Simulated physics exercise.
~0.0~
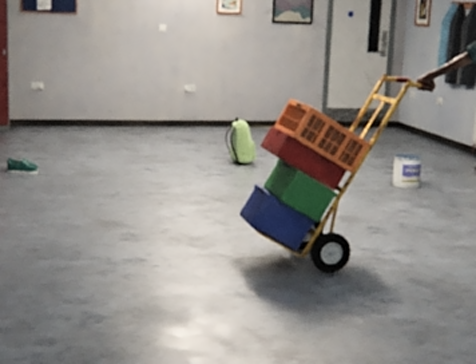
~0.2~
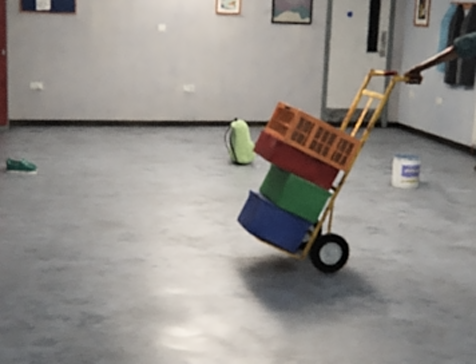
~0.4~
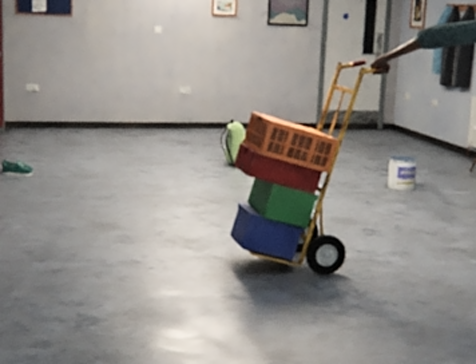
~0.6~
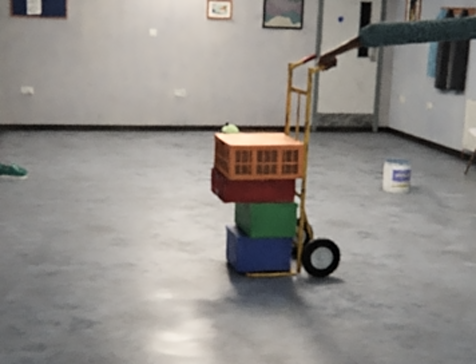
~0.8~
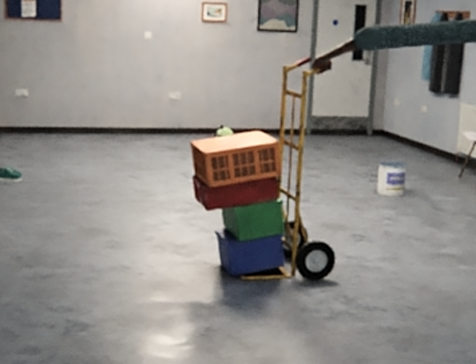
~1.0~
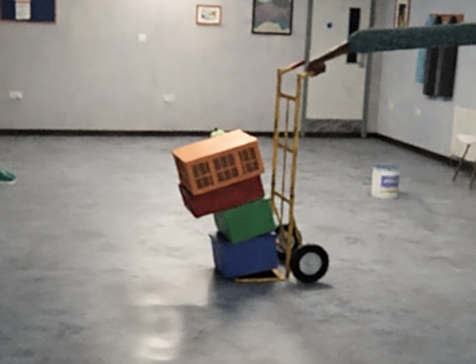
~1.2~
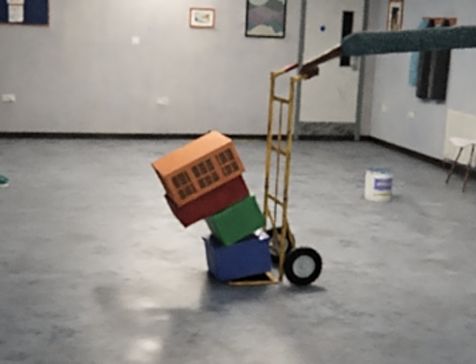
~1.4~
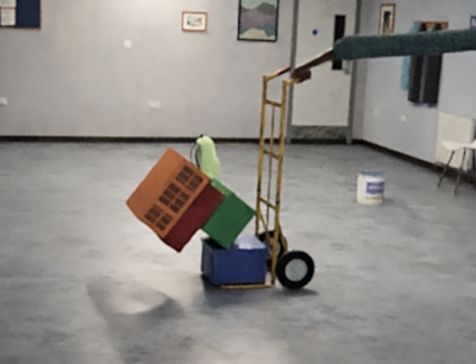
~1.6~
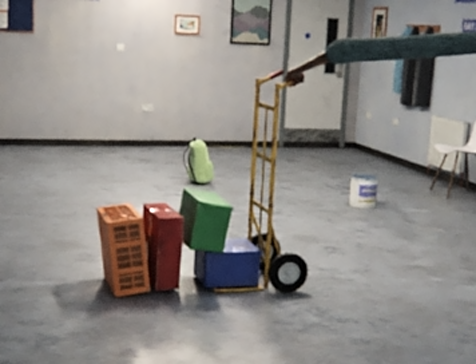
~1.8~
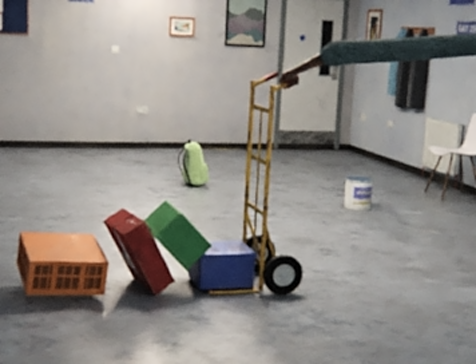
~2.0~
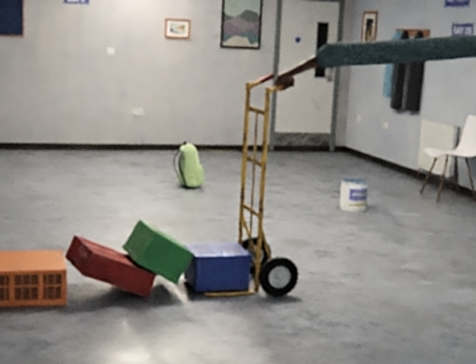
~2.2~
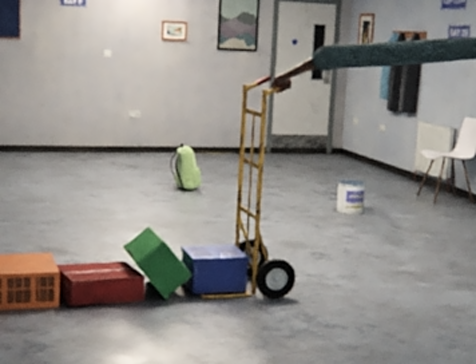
The video shows an arm tipping a yellow hand truck upright with a blue tote, green tote, red parcel and orange crate stacked on it. The upper three topple left onto the floor, ending in a row with the green tote tilted, while the blue one stays on the truck.
